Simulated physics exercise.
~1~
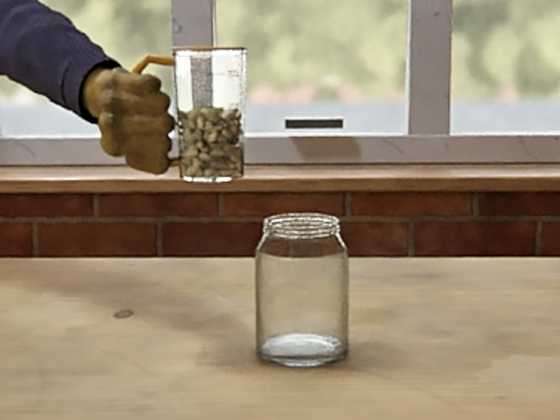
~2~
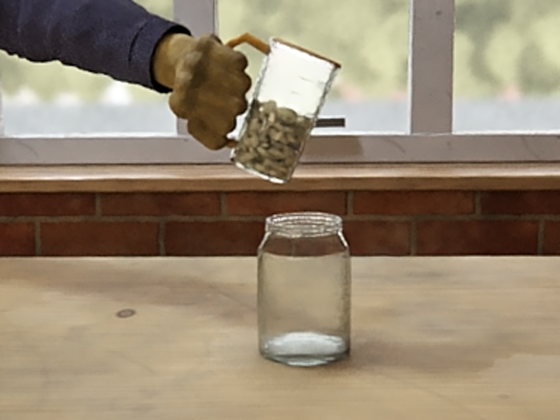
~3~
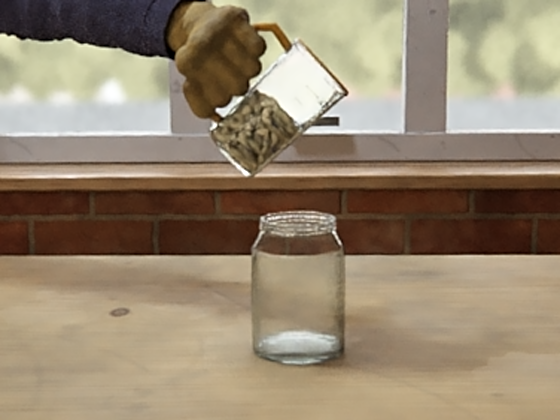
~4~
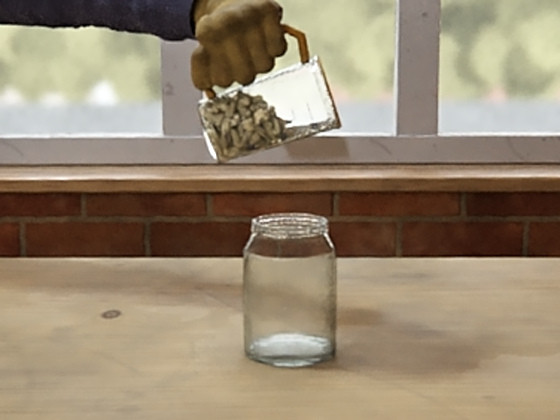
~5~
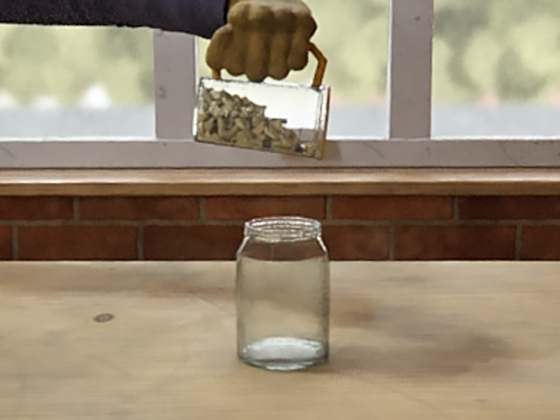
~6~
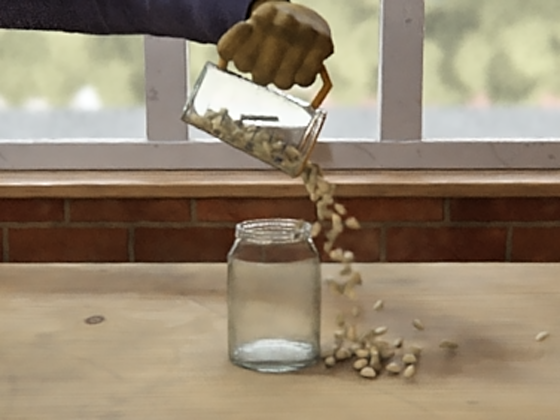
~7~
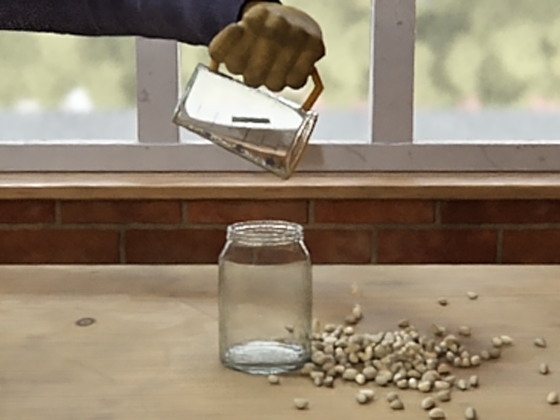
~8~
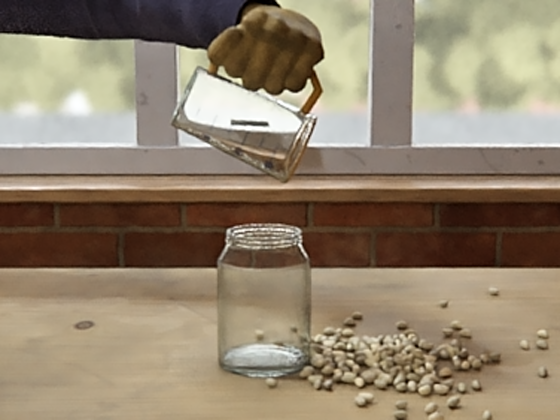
White beans spilled all over the wooden table when a gloved hand tipped a clear measuring cup above an open glass jar, pouring them past its right side until the cup was empty and the jar still had nothing in it.
